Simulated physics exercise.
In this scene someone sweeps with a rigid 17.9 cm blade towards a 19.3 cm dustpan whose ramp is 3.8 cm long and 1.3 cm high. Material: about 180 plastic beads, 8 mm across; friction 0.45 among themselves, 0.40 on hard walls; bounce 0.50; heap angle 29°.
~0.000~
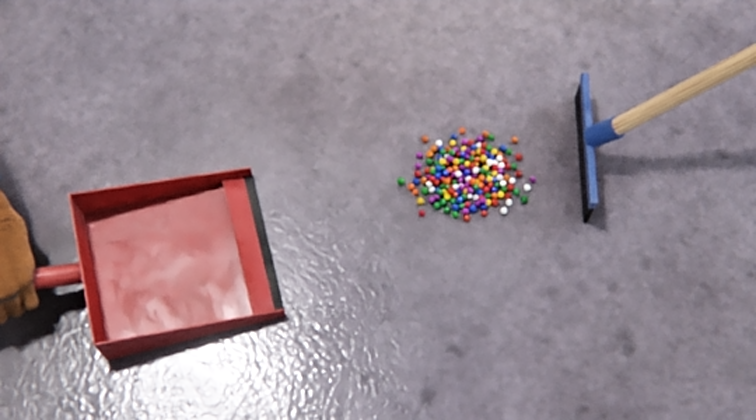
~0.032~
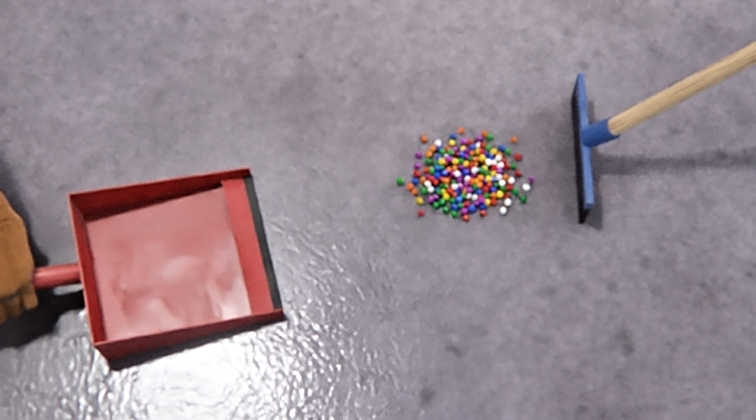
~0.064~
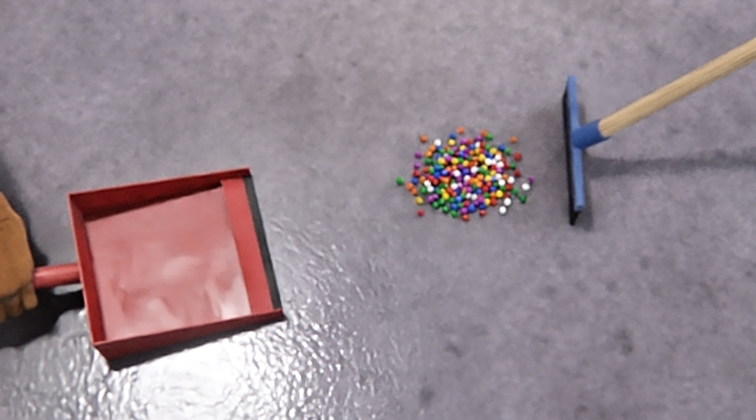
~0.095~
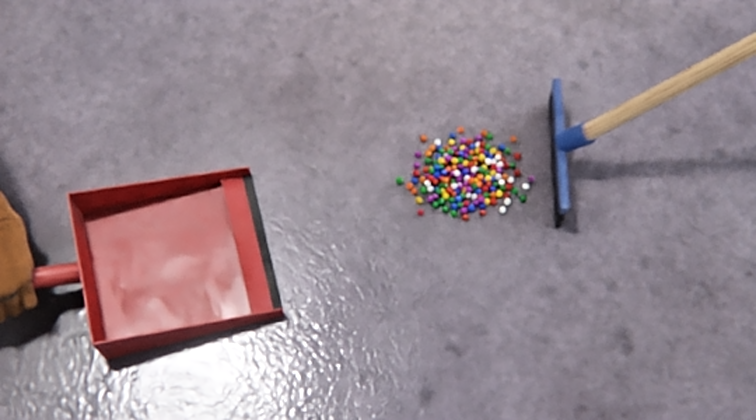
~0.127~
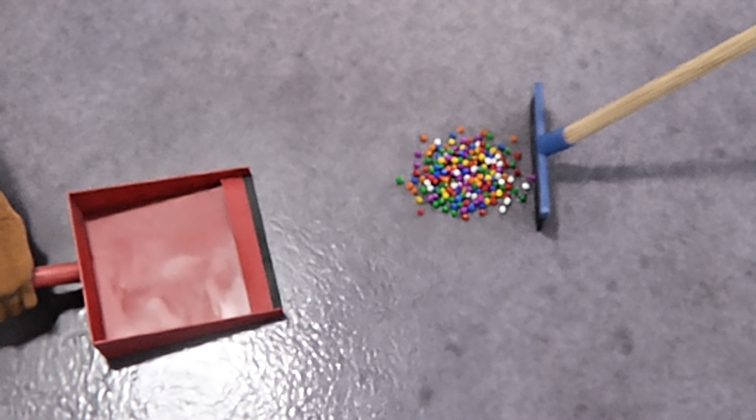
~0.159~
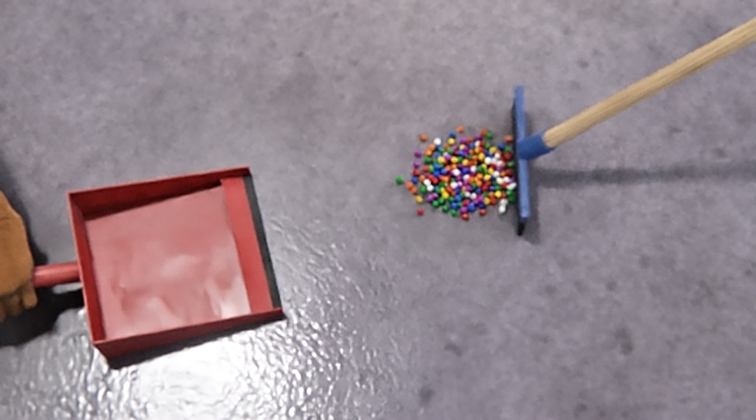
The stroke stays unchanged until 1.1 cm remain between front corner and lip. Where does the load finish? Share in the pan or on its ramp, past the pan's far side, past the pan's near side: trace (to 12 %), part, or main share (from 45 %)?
Pan part, far side part, near side trace.
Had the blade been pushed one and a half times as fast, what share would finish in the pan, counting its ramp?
It would be around 25 percent.
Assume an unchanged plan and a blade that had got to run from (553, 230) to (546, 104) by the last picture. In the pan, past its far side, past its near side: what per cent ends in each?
Split: Pan = 0, far = 5, near = 5.
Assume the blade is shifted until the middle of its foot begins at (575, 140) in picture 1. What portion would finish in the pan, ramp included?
It would come to about 15 in a hundred.
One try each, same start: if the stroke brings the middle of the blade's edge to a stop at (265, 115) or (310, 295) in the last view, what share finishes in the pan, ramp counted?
The two tries give roughly 0 and 5 %.
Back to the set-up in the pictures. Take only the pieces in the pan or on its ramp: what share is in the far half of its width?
I'd say near 70 per cent.
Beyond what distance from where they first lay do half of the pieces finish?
Roughly 28 cm.
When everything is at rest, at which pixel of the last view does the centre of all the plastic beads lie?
Roughly pixel (259, 194).
After 0.35 s, middle of the blade 18 cm from the lip; 0 % over the lip, far side 20 %, near side 0 %.
After 0.48 s, middle of the blade 8 cm from the lip; 0 % over the lip, far side 30 %, near side 0 %.
After 0.74 s, middle of the blade 3 cm from the lip; 20 % over the lip, far side 40 %, near side 5 %.
In the end, at 1.5 s, pan 15 %, far side 40 %, near side 5 %, in front of the lip or behind the blade 45 %.
